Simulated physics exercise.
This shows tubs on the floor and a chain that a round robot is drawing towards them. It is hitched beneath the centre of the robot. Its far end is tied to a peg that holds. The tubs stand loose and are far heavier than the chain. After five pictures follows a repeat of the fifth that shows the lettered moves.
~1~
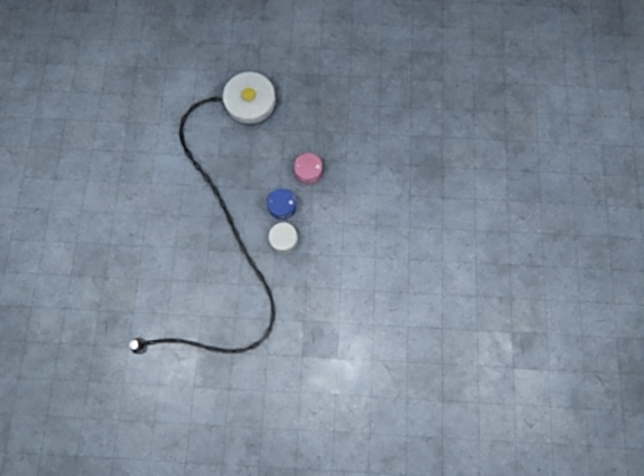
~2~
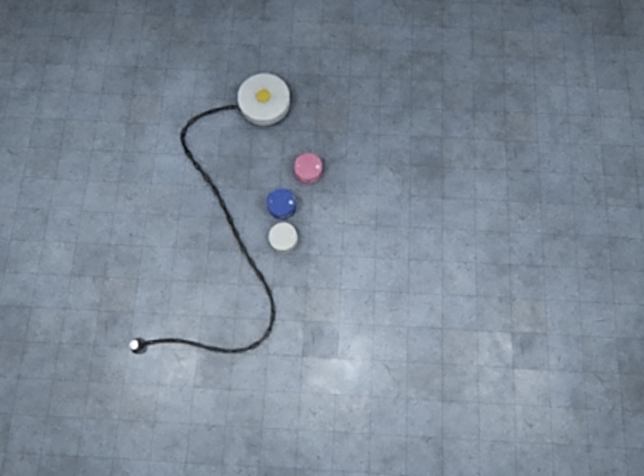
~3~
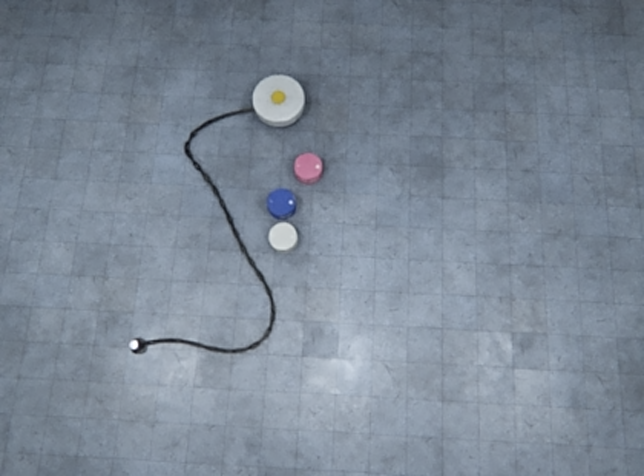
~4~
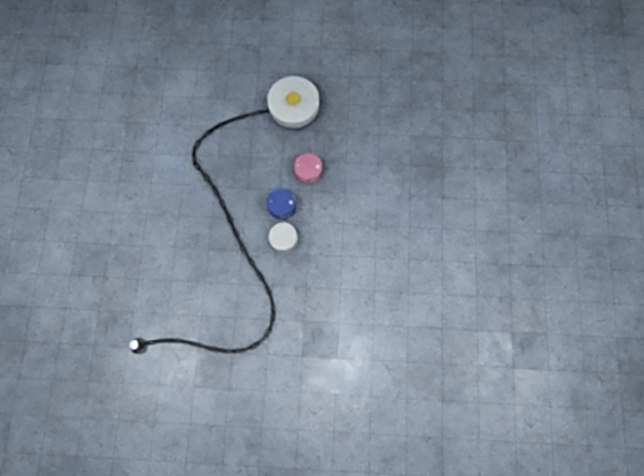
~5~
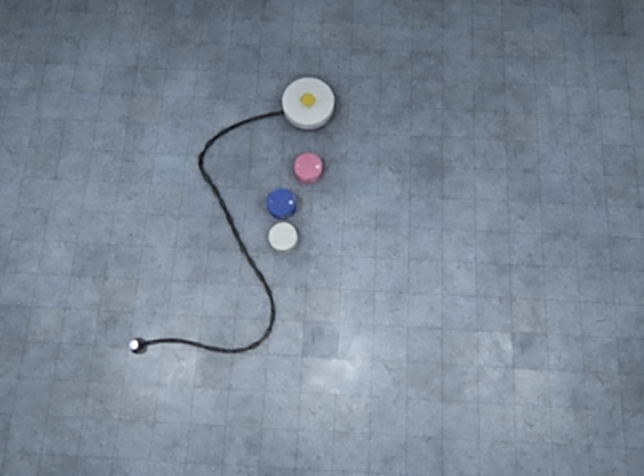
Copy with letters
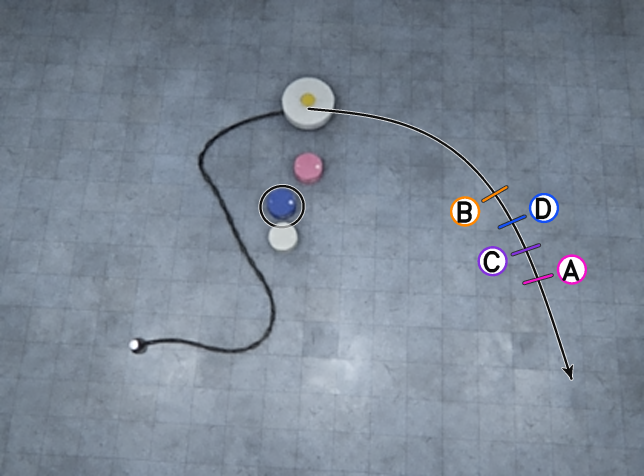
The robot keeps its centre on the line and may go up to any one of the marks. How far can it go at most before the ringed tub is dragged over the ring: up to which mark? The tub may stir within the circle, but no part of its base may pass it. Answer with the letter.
The farthest safe stop is C.
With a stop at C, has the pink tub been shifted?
Yes.
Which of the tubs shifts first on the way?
Pink.
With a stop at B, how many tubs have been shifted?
The count is none.
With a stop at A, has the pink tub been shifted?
Yes.
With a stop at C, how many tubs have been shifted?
One.
On the marked copy, A at (538, 279); B at (495, 194); C at (526, 250); D at (512, 222); the ring at (282, 206); the route from (309, 109) via (488, 185) to (572, 379).
Following C. Soon after the start, robot (404, 120); blue tub (282, 204).
Later, robot (484, 174); blue tub (282, 204).
In the end, robot (529, 248); blue tub (282, 204); pink tub (317, 197); the blue tub is still in its ring.
As for the rest, A drags the ringed tub to (291, 216); B is safe but short; D is safe but short.
